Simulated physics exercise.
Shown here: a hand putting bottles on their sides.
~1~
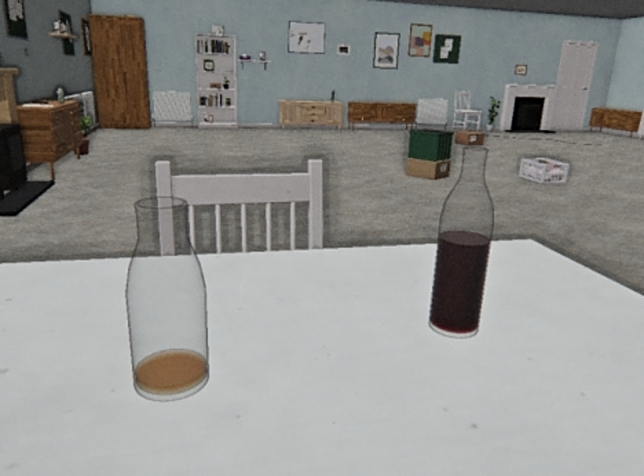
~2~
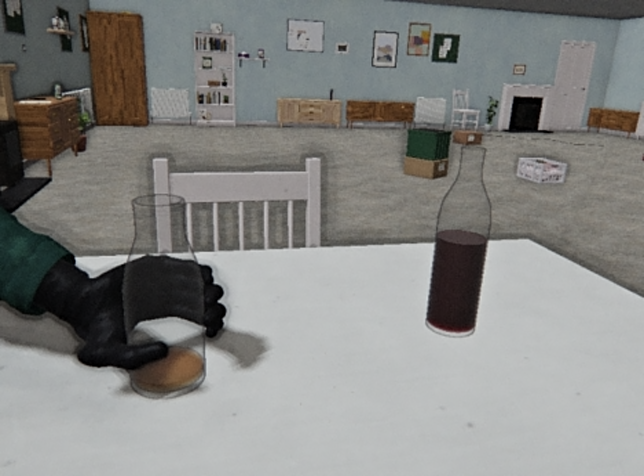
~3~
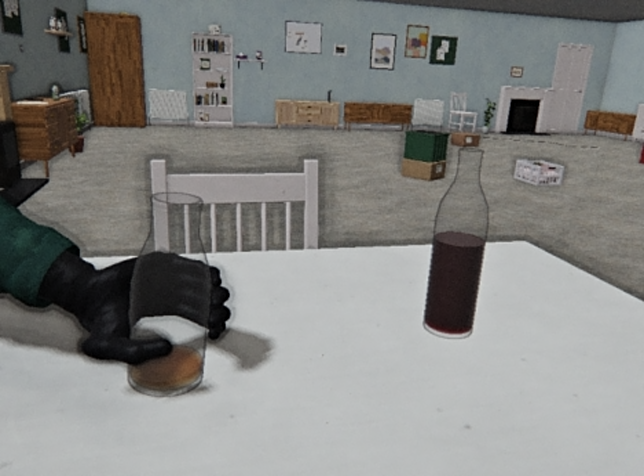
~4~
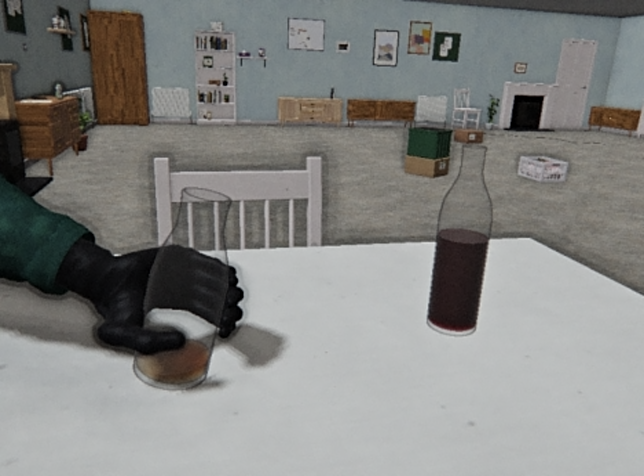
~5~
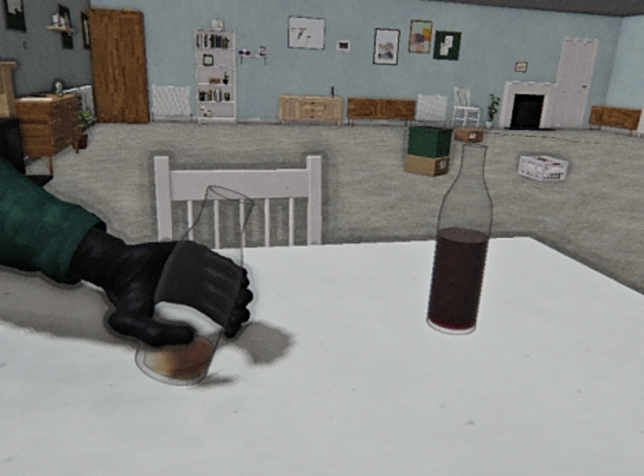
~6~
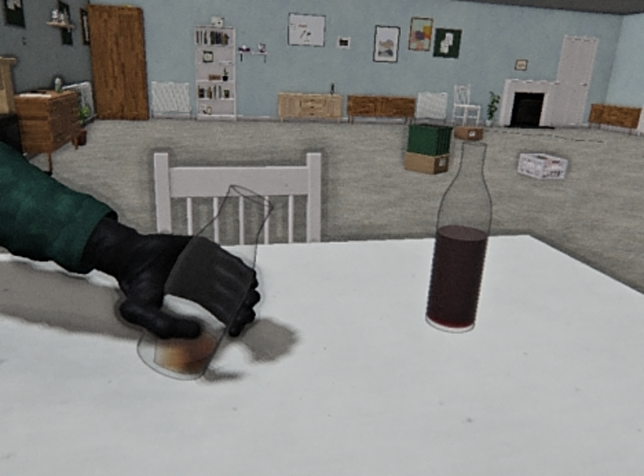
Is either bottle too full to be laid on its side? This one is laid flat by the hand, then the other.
Left: Fine, nothing spills; right: Too full, it spills.
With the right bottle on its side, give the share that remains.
It keeps about 45 per cent of what it had.
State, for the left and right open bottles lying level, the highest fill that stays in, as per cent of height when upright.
About 12 per cent and 22 per cent.
A moment on, the left bottle is nearly down; left bottle, all still inside.
Further on, the left bottle lies flat; left bottle, all still inside.
When it is over, both lie flat; left bottle, all still inside; right bottle, a puddle at its mouth.
